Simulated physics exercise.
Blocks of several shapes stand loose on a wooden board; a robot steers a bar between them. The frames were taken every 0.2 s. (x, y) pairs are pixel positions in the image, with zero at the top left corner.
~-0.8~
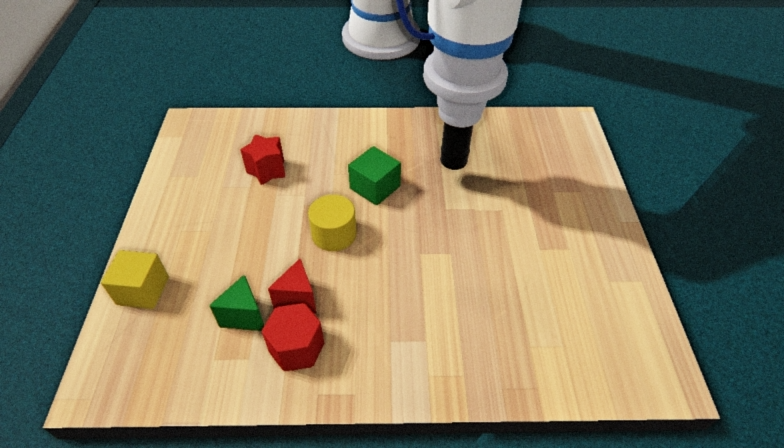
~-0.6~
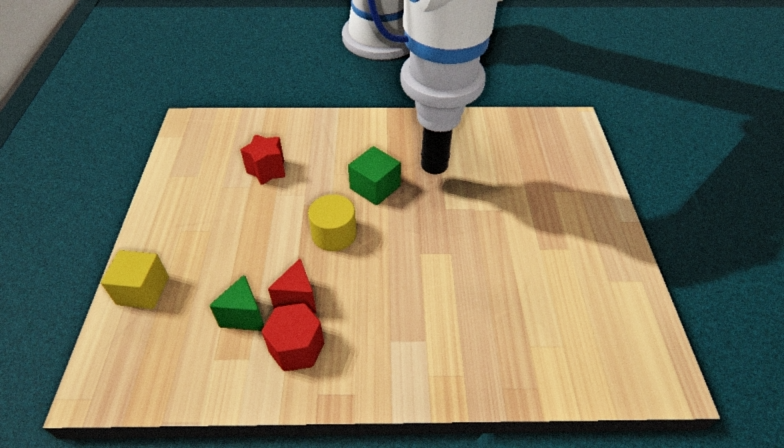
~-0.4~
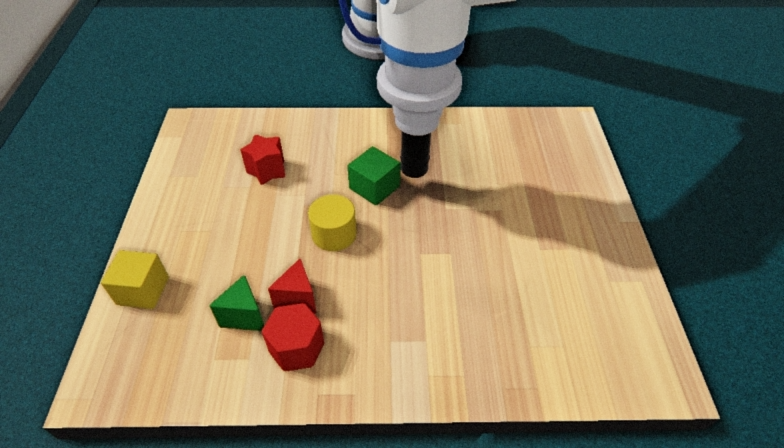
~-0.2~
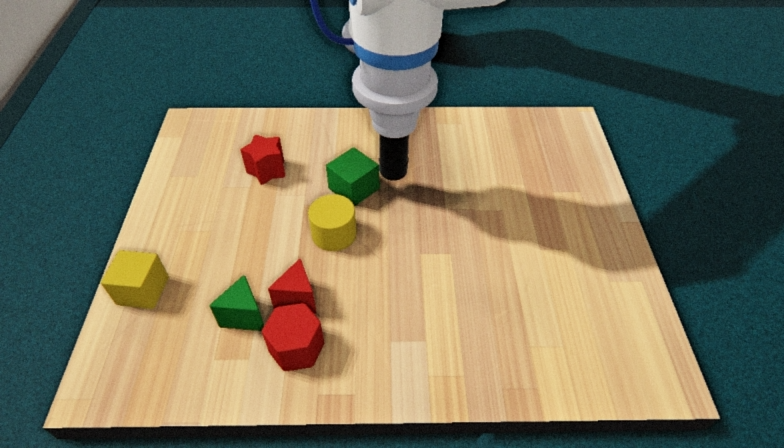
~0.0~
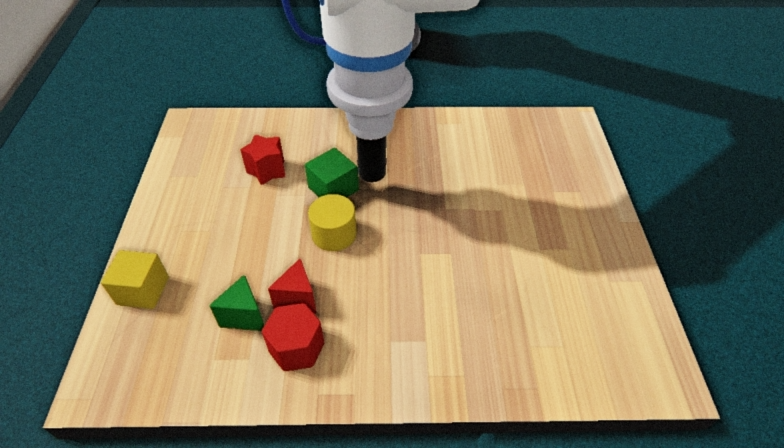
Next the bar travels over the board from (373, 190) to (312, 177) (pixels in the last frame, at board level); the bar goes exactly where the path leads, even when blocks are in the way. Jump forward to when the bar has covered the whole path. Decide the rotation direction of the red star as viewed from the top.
Top view: Clockwise.
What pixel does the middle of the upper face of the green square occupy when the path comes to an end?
Most likely (273, 166).
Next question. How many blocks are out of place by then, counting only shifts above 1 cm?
Two blocks move.
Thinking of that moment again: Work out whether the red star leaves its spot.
It shifts position.
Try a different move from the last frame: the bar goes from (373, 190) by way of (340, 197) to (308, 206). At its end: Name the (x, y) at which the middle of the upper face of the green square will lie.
About (282, 164).
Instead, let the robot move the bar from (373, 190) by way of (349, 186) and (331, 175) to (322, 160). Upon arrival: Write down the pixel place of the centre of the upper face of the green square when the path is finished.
Just about (289, 159).
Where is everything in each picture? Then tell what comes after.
The first frame shows bar tip (454, 162); block tops, red star (262, 146); green square (375, 163); yellow circle (332, 210).
The second frame shows bar (434, 166); blocks unchanged.
The third frame shows bar (414, 169); blocks unchanged.
The fourth frame shows bar (394, 172); green square (353, 164).
The fifth frame shows bar (372, 174); red star (262, 146); green square (331, 164); yellow circle (332, 210).
The first path, step by step. Halfway along, bar (341, 167); green square (299, 163), turned 15° anticlockwise.
At the end, bar (310, 160); red star (247, 147), turned 50° clockwise; green square (273, 166), turned 50° anticlockwise; yellow circle in place.
